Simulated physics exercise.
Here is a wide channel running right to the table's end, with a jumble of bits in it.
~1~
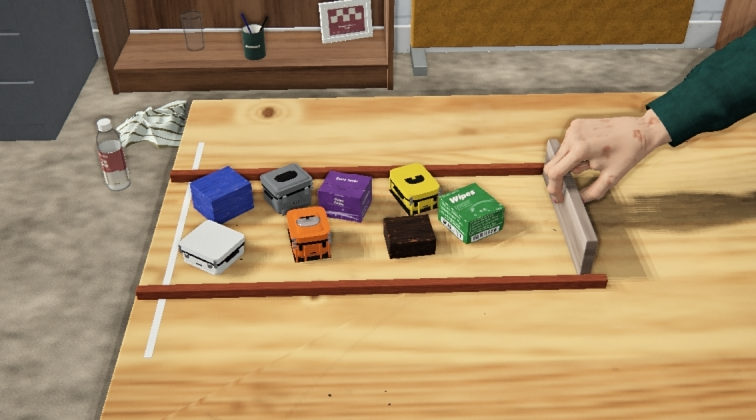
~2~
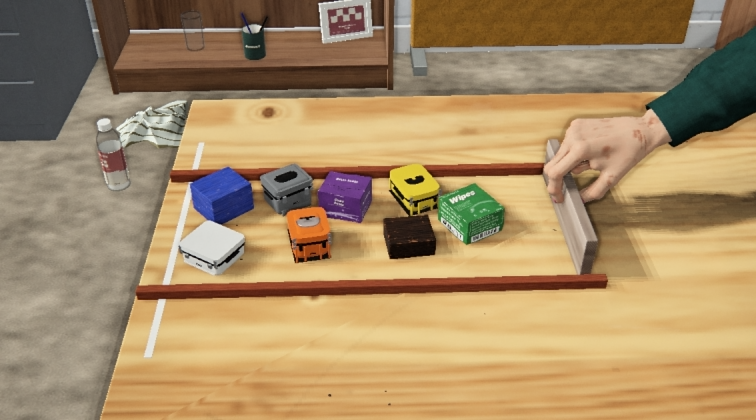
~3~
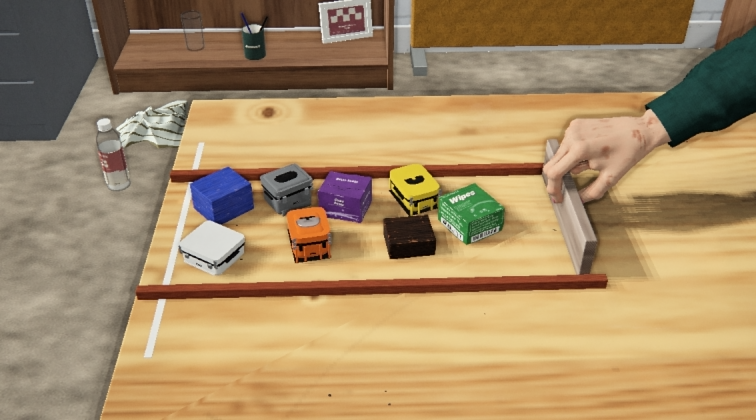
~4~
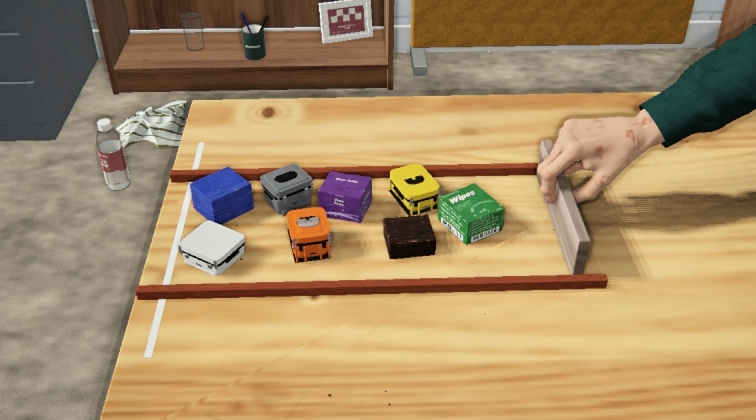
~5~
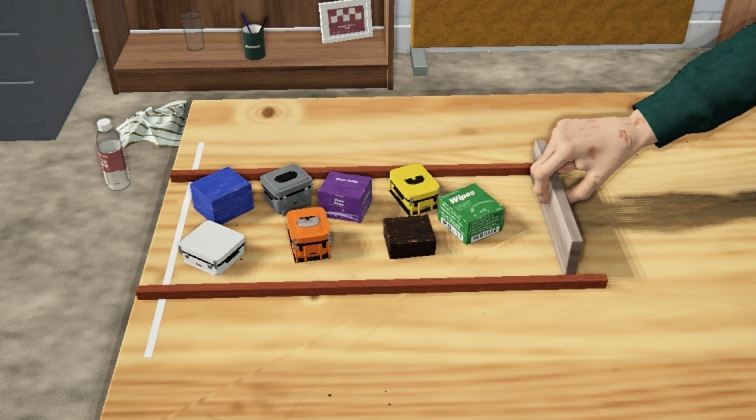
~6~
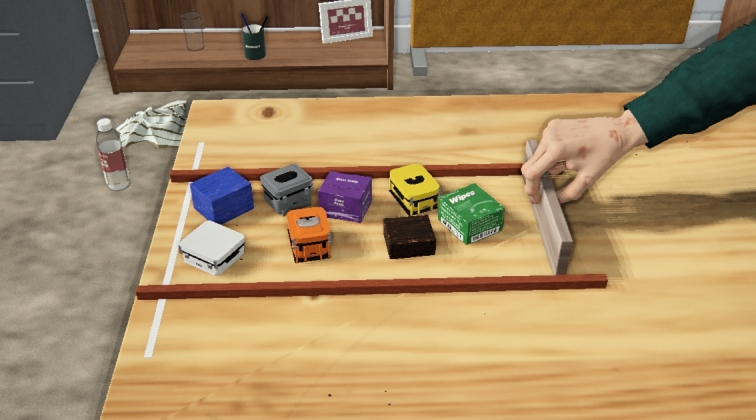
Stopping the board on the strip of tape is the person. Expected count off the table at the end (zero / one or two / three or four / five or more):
It ends with five or upward gone from the table.
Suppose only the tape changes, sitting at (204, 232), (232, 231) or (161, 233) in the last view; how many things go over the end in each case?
Result per try: 5; 3; 8.
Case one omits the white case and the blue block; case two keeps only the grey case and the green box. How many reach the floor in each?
Tally per try: 3 / 4.
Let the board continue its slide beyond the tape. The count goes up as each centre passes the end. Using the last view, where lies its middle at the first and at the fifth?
First at (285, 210), next at (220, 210).
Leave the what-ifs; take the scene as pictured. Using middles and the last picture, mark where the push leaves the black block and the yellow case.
For the black block it's (149, 257), and for the yellow case it's (170, 188).
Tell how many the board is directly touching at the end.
Contact count: 3.
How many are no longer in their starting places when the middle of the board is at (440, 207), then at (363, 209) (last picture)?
At the first spot 3, then 7.
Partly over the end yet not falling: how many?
The number would be 3.
Early on, none off yet; blue block at rest near (222, 196); white case at rest near (214, 249); grey case travelled a little near (270, 188).
Finally, the number that fall off is five or more; lost, purple box, orange case, grey case, white case and blue block.
